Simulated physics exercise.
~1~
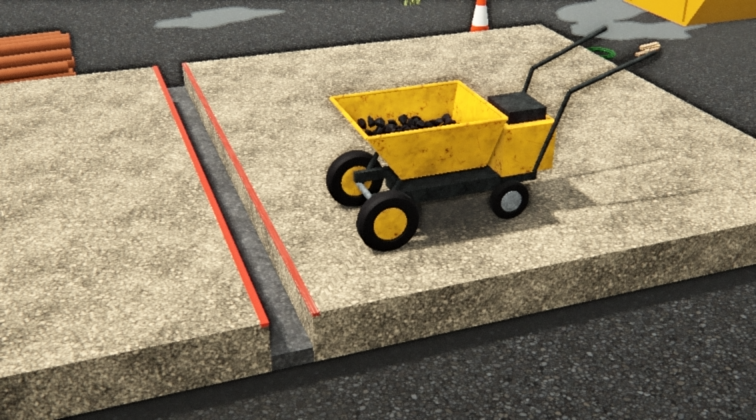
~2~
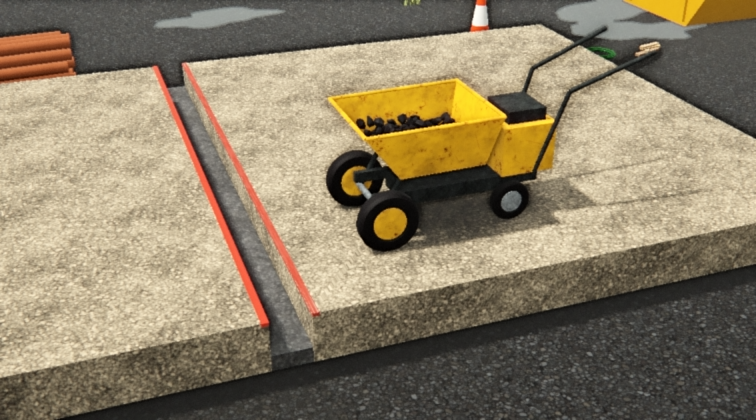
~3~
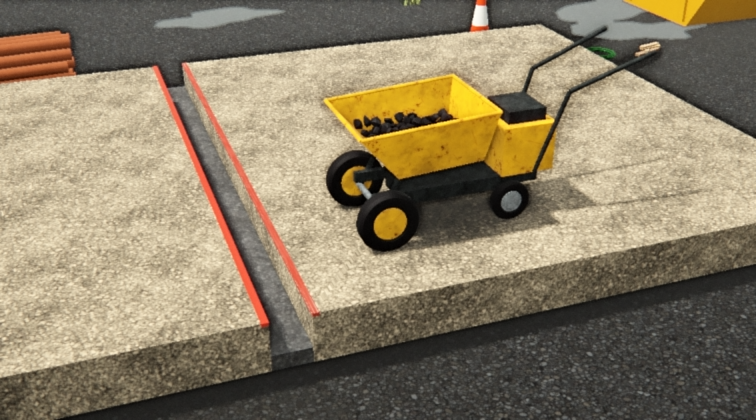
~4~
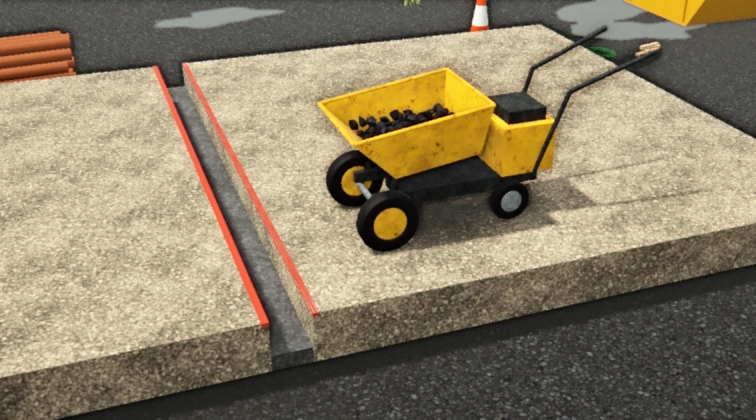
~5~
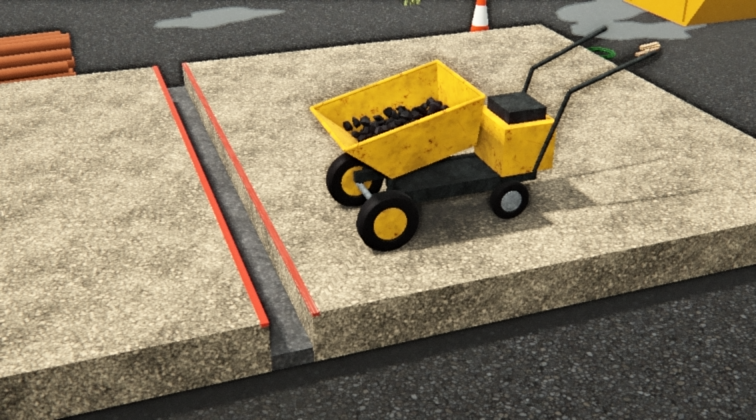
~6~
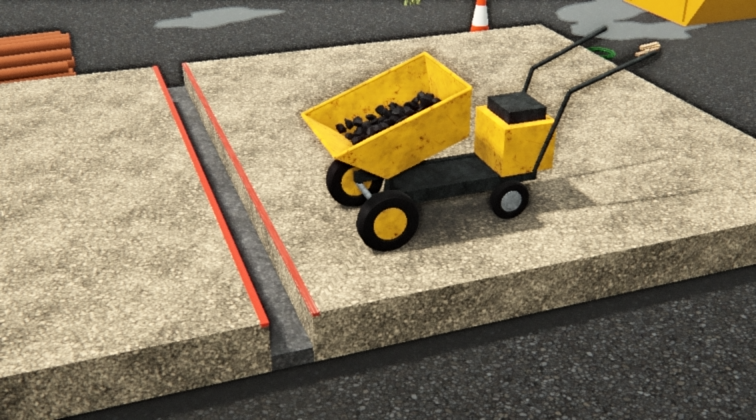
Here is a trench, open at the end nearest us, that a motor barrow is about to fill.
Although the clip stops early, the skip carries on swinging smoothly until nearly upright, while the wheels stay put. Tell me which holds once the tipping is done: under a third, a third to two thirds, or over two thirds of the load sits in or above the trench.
Trench gets above two thirds.
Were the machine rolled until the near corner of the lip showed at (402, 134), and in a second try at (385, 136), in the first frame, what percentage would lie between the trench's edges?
Close to 50 in a hundred, and close to 80 in a hundred.
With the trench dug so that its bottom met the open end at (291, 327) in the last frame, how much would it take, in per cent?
Around 70 percent.
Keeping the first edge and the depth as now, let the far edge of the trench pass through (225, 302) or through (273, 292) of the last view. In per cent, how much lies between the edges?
About 100 and 70 per cent.
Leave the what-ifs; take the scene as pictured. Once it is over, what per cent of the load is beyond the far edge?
Estimate: Some 0 percent.
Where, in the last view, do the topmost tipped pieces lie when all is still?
I'd mark the summit at roughly pixel (267, 245).
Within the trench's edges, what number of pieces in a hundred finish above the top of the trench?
Close to 0 percent.
Soon, skip tipped steeply; all in the skip.
A while on, skip tipped right over; most in the skip; a stray few short of the trench; about a quarter in or heaped over the trench.
Towards the end, skip tipped right over; a stray few short of the trench; nearly all in or heaped over the trench; a stray few beyond it.
Finally, skip tipped right over; nearly all in or heaped over the trench; a stray few beyond it.
